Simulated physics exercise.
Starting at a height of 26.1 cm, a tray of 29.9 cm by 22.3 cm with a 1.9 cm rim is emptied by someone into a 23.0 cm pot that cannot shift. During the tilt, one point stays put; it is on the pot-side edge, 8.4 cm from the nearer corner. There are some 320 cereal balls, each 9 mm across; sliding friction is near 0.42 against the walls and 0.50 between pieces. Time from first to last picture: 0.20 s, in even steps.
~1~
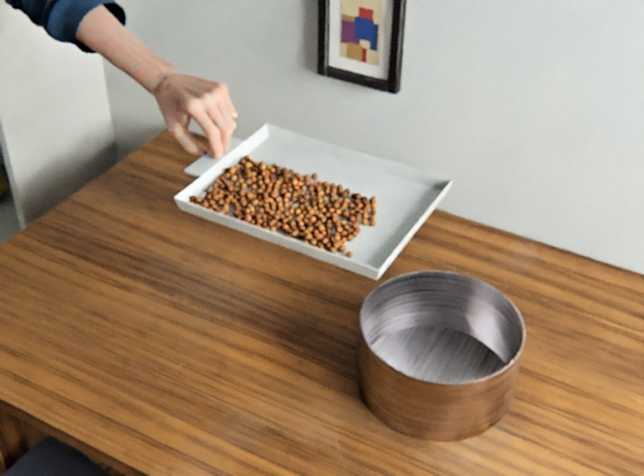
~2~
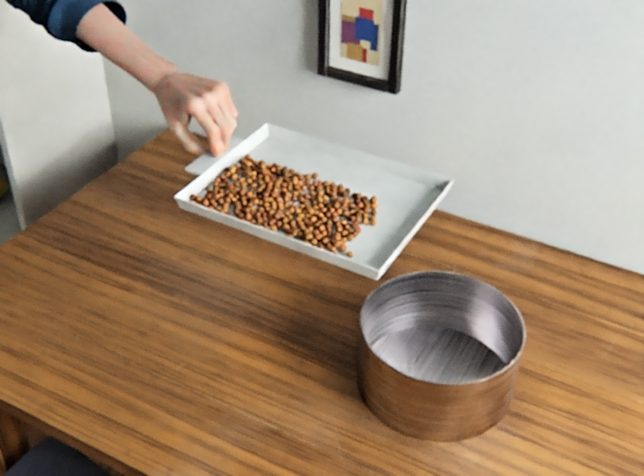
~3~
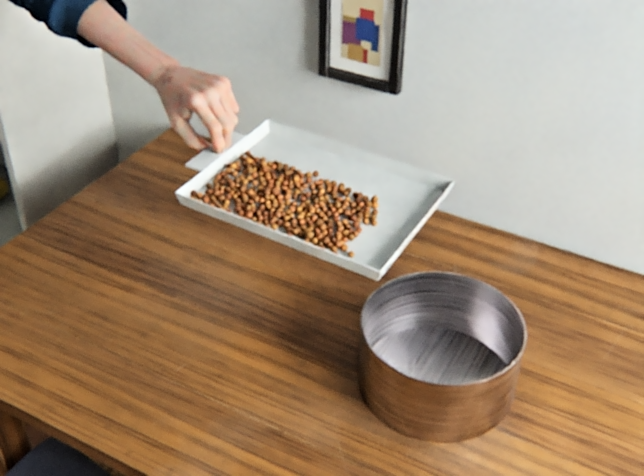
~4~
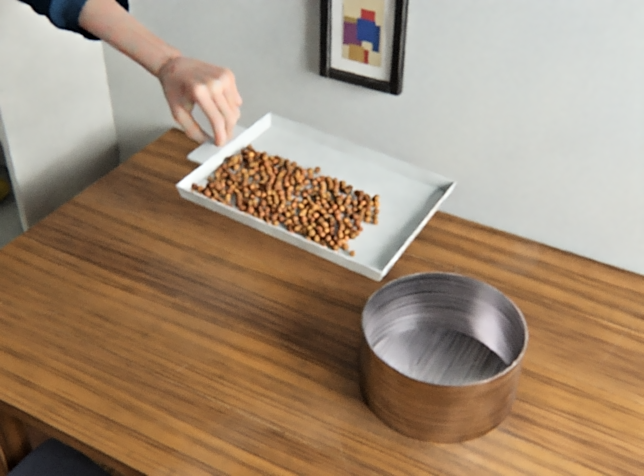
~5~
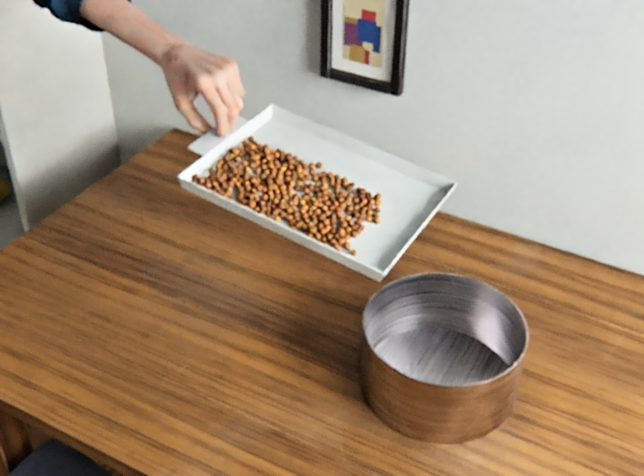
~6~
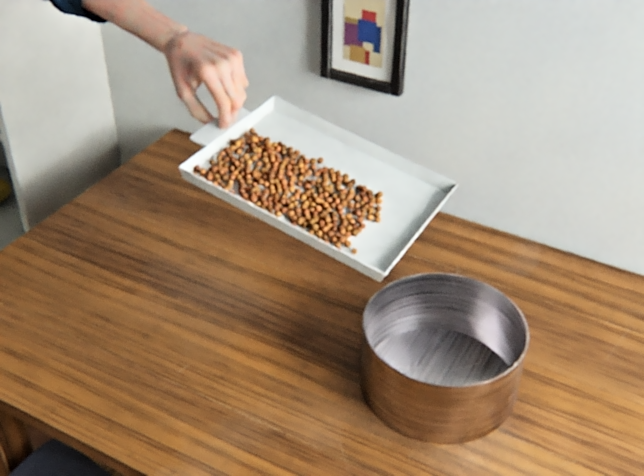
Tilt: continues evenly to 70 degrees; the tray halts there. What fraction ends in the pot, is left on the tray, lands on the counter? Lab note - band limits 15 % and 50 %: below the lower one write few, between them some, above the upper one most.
Pot = some; left on the tray = most; counter = few.
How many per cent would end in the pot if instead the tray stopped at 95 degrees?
That comes out at some 90 per cent.
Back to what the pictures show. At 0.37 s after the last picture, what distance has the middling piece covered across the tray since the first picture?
By then it sits near 6 cm from where it began.
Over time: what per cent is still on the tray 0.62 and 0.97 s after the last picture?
In turn: 95, 70.
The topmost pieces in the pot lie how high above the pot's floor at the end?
It gets to about 1.5 cm.
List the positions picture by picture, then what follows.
The first picture shows tray tilt 0 degrees, front corners at (180, 197) and (377, 267); middle of the pieces at (286, 205); pot at (442, 323).
The second picture shows tray tilt 0 degrees, front corners at (180, 196) and (378, 267); middle of the pieces at (287, 205).
The third picture shows tray tilt 2 degrees, front corners at (181, 192) and (379, 268); middle of the pieces at (288, 203).
The fourth picture shows tray tilt 5 degrees, front corners at (182, 185) and (381, 269), lowest corner right back; middle of the pieces at (289, 199).
The fifth picture shows tray tilt 8 degrees, front corners at (183, 176) and (382, 270), lowest corner right back; middle of the pieces at (291, 194).
The sixth picture shows tray tilt 11 degrees, front corners at (185, 167) and (383, 270), lowest corner right back; middle of the pieces at (292, 189); pot at (445, 325).
Then, 0.37 s after the last picture, tilt 40 degrees; the tray holds 100 %, the pot 0 %.
Then, 0.62 s after the last picture, tilt 59 degrees; the tray holds 95 %, the pot 0 %.
Then, 0.97 s after the last picture, tilt 70 degrees; the tray holds 70 %, the pot 30 %.
In the end, pot 30 %, tray 65 %, counter 5 %.
